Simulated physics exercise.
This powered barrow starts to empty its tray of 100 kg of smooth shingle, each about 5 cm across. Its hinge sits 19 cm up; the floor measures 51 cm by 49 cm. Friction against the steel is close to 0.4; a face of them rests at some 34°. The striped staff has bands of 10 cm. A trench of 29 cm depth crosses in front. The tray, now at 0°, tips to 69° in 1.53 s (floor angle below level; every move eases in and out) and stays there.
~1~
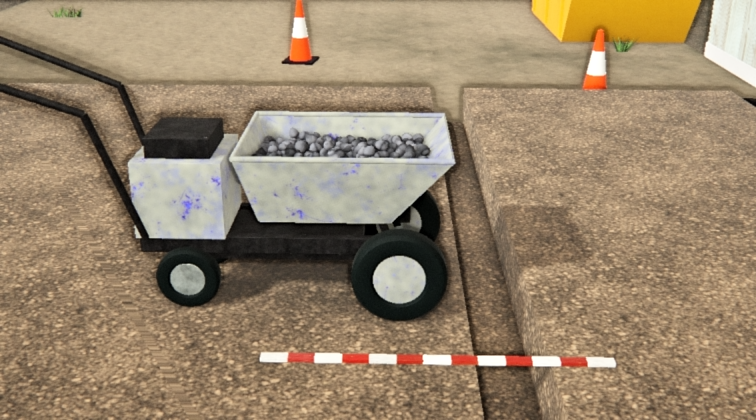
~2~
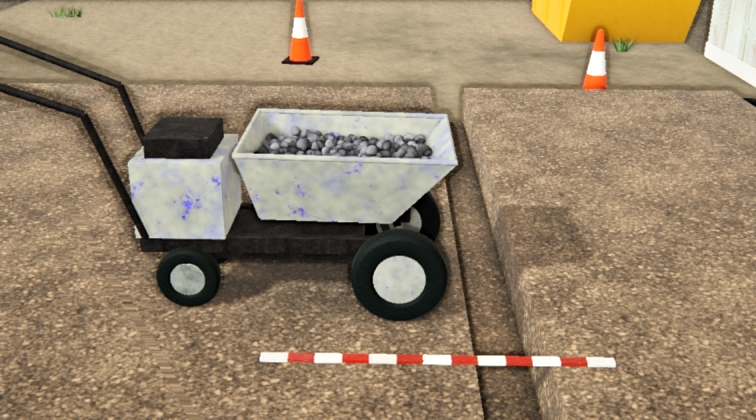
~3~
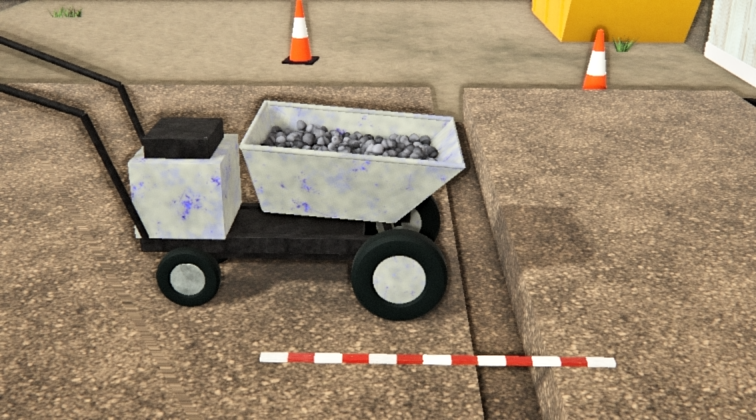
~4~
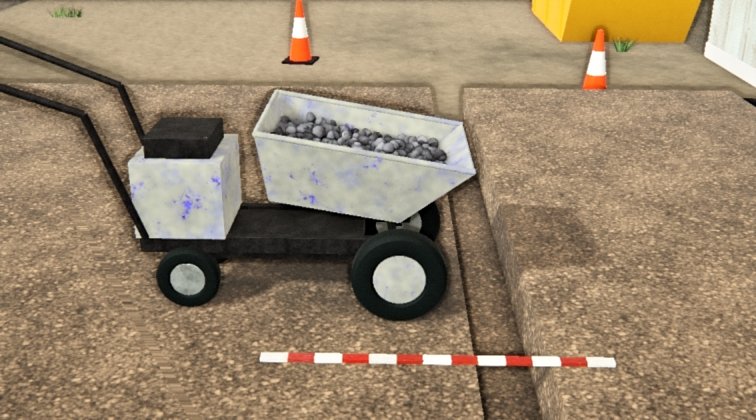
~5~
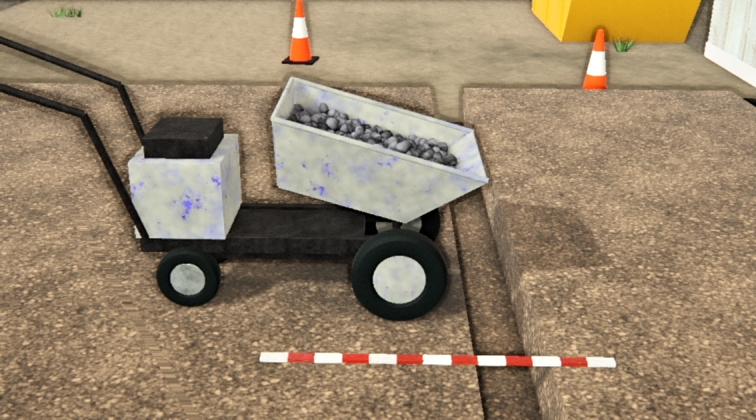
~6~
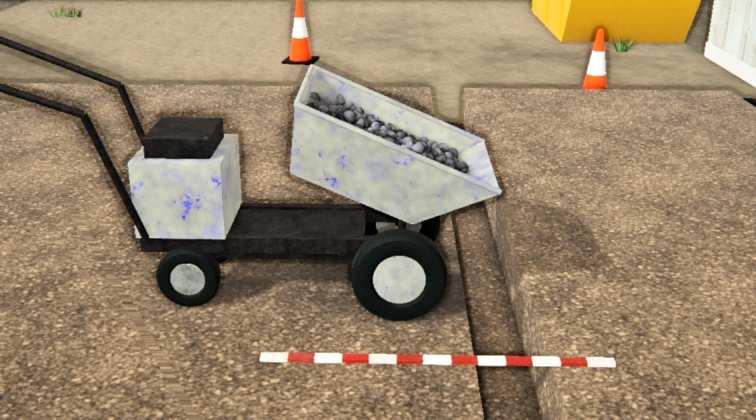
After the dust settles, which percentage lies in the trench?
Some 18 per cent of it.
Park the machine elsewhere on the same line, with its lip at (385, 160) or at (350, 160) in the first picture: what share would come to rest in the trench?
Near 85 per cent from the first place, 95 from the second.
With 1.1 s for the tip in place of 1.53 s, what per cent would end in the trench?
In that case some 15 per cent.
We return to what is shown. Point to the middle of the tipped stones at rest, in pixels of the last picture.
Around (579, 284).
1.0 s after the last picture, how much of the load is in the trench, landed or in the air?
Some 0 per cent.
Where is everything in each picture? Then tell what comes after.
In the first picture, lip at (454, 162), floor tilted 0°, highest stones at (354, 147).
In the second picture, the tray is at 1°, its lip at (457, 163); the top of the load is at (339, 145).
In the third picture, the tray is at 5°, its lip at (464, 166); the top of the load is at (305, 137).
In the fourth picture, the tray is at 10°, its lip at (475, 172); the top of the load is at (295, 128).
In the fifth picture, the tray is at 16°, its lip at (487, 181); the top of the load is at (304, 115).
In the sixth picture, lip at (500, 192), floor tilted 24°, highest stones at (321, 105).
Then, 0.5 s after the last picture the floor is at 58°, 100 % in the tray; the foremost stones are at (536, 237).
Then, 1.0 s after the last picture the floor is at 69°, 42 % in the tray, 58 % past the trench; the foremost stones are at (660, 287).
Then, 1.4 s after the last picture the floor is at 69°, 13 % in the tray, 4 % in the trench, 82 % past the trench; the foremost stones are at (752, 292).
Then, 3.3 s after the last picture the floor is at 69°, 0 % in the tray, 18 % in the trench, 82 % past the trench; the foremost stones are past the picture's edge.
